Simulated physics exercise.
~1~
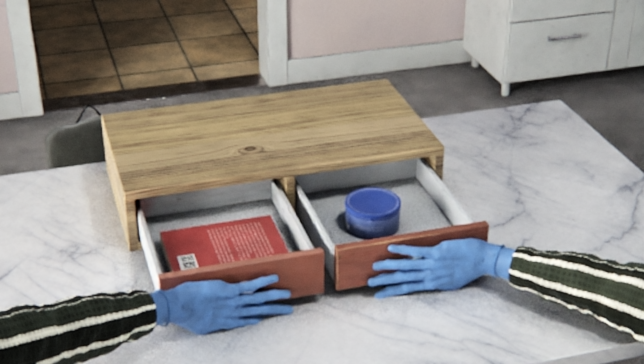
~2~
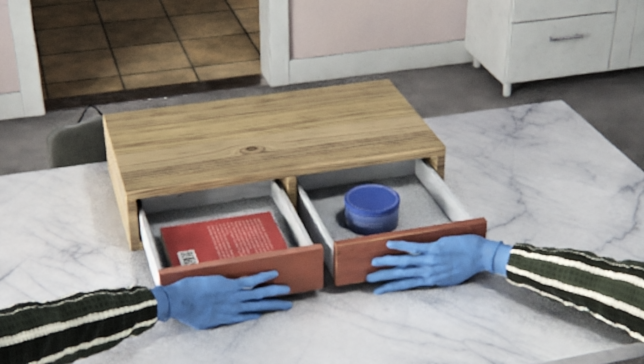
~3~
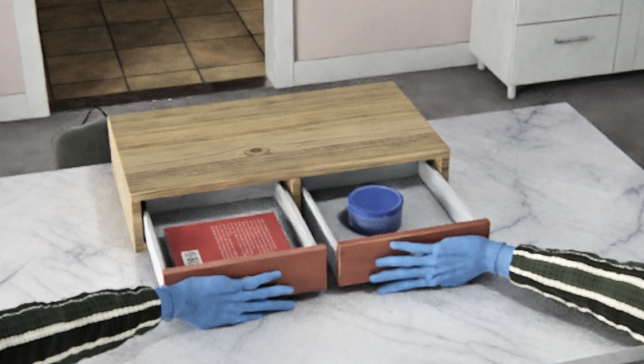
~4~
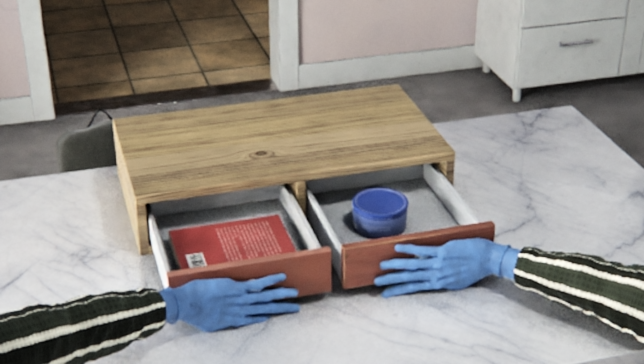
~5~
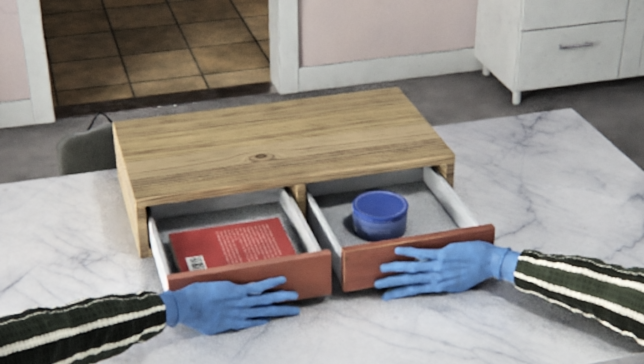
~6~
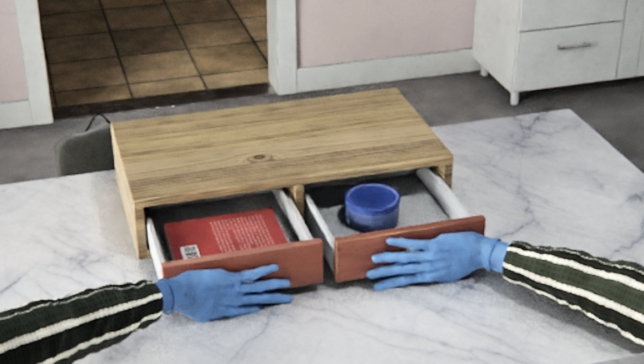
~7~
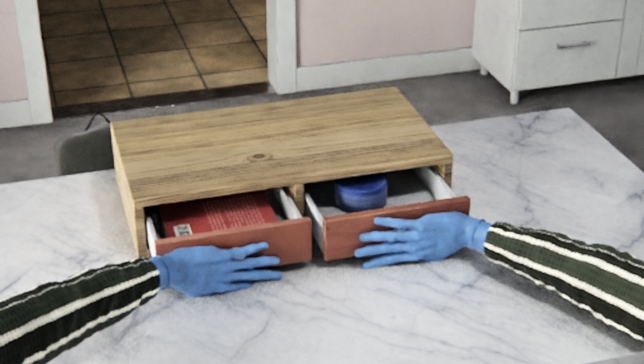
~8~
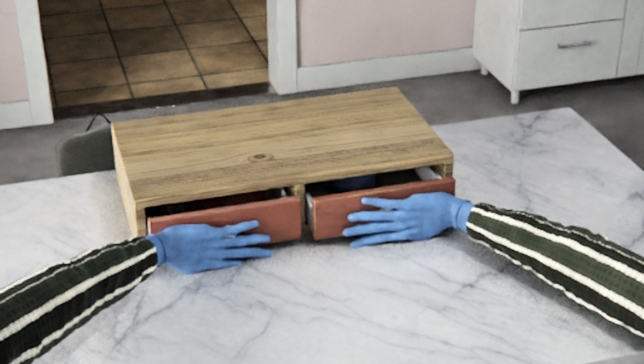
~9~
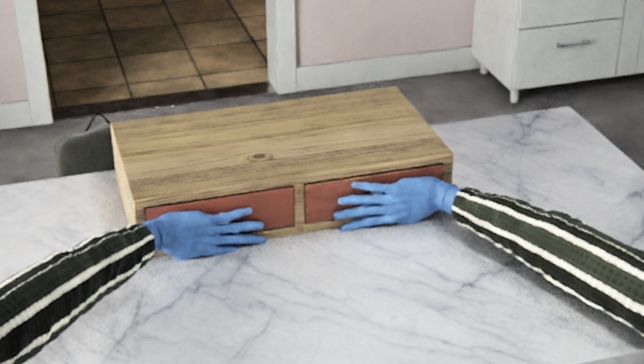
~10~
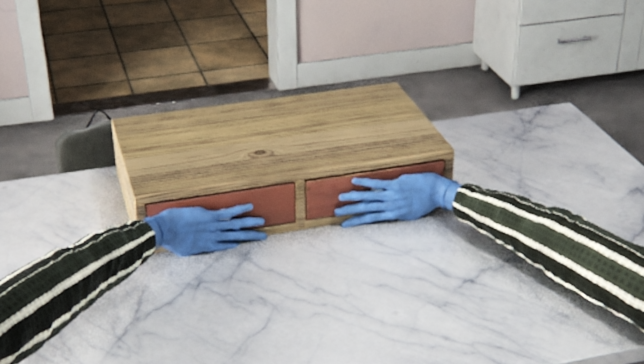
Two blue-gloved hands push two open drawers holding a red book and blue tub fully shut.
